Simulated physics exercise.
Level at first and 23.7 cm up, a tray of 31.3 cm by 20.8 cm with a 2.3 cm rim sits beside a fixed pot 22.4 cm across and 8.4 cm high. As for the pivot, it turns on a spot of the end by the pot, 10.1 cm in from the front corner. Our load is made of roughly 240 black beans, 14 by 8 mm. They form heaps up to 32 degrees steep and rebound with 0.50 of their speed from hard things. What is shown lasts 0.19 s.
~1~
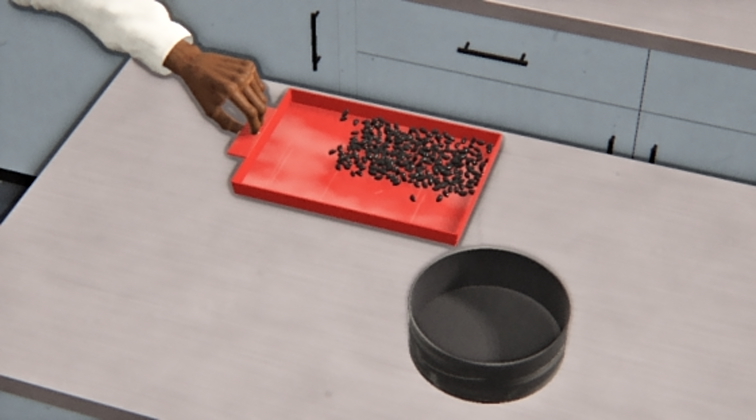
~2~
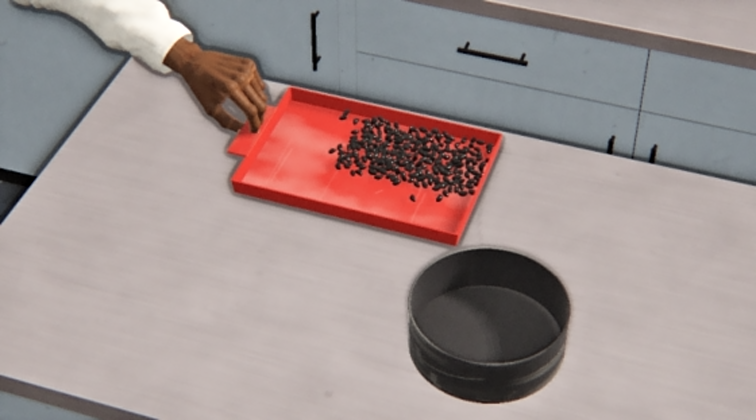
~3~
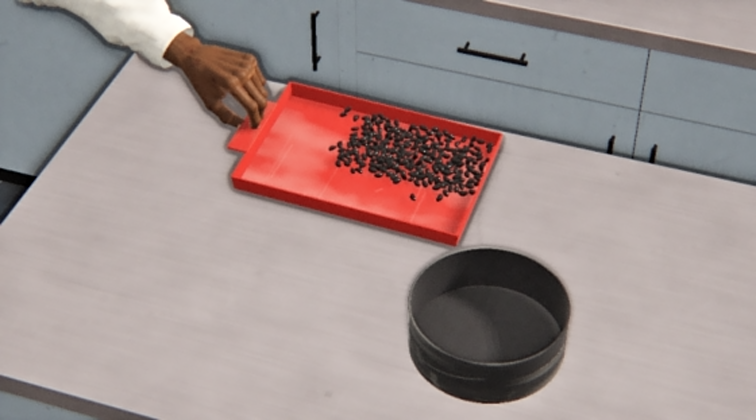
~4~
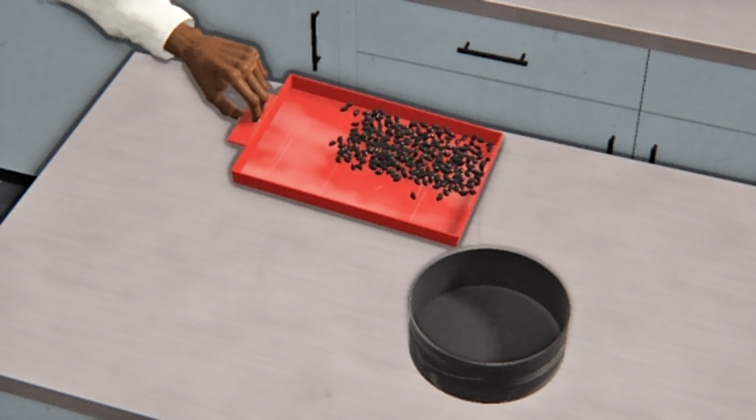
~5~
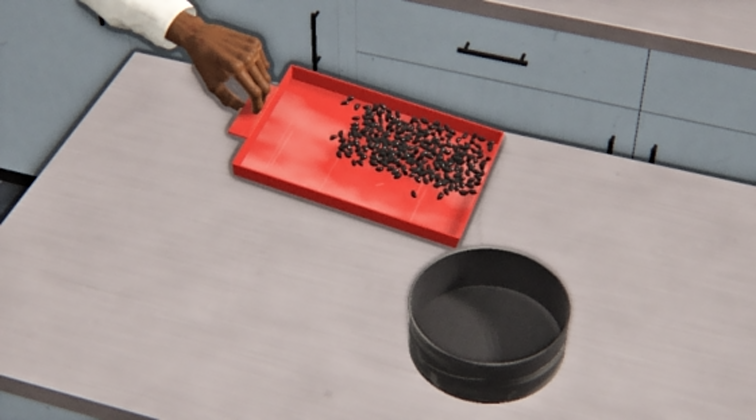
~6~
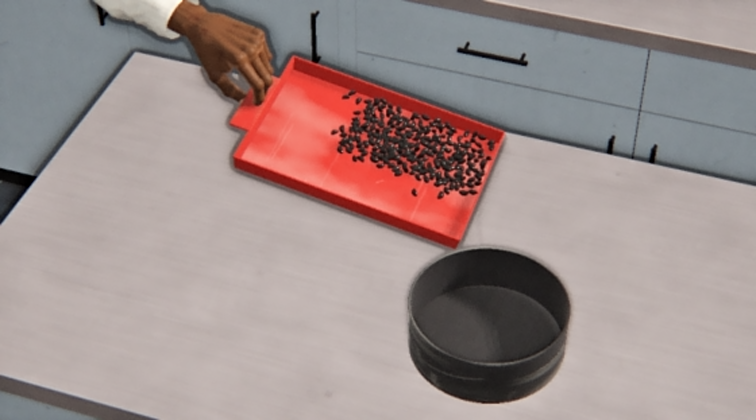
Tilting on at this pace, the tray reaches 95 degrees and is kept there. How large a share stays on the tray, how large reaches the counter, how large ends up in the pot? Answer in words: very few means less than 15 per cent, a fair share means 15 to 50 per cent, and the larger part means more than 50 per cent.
Tray: Very few. Counter: Very few. Pot: The larger part.
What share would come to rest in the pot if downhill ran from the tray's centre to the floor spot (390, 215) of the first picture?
My guess is roughly 90 percent.
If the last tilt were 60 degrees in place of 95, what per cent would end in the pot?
That comes out at some 30 per cent.
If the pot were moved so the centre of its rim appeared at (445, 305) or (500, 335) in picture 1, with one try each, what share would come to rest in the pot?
Roughly 85 per cent, then 95 per cent.
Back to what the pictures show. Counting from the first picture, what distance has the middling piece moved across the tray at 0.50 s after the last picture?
I'd say close to 6 centimetres.
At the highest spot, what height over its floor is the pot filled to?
It gets to about 2.0 cm.
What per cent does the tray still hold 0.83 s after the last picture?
Close to 80 in a hundred parts of the load.
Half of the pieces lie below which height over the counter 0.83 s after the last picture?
Median height: Approx. 24 cm.
Then, 0.50 s after the last picture, tilt 51 degrees; the tray holds 100 %, the pot 0 %.
Then, 0.83 s after the last picture, tilt 78 degrees; the tray holds 80 %, the pot 10 %.
Then, 1.25 s after the last picture, tilt 95 degrees; the tray holds 15 %, the pot 75 %.
In the end, tray 0 %, counter 0 %, pot 100 %.
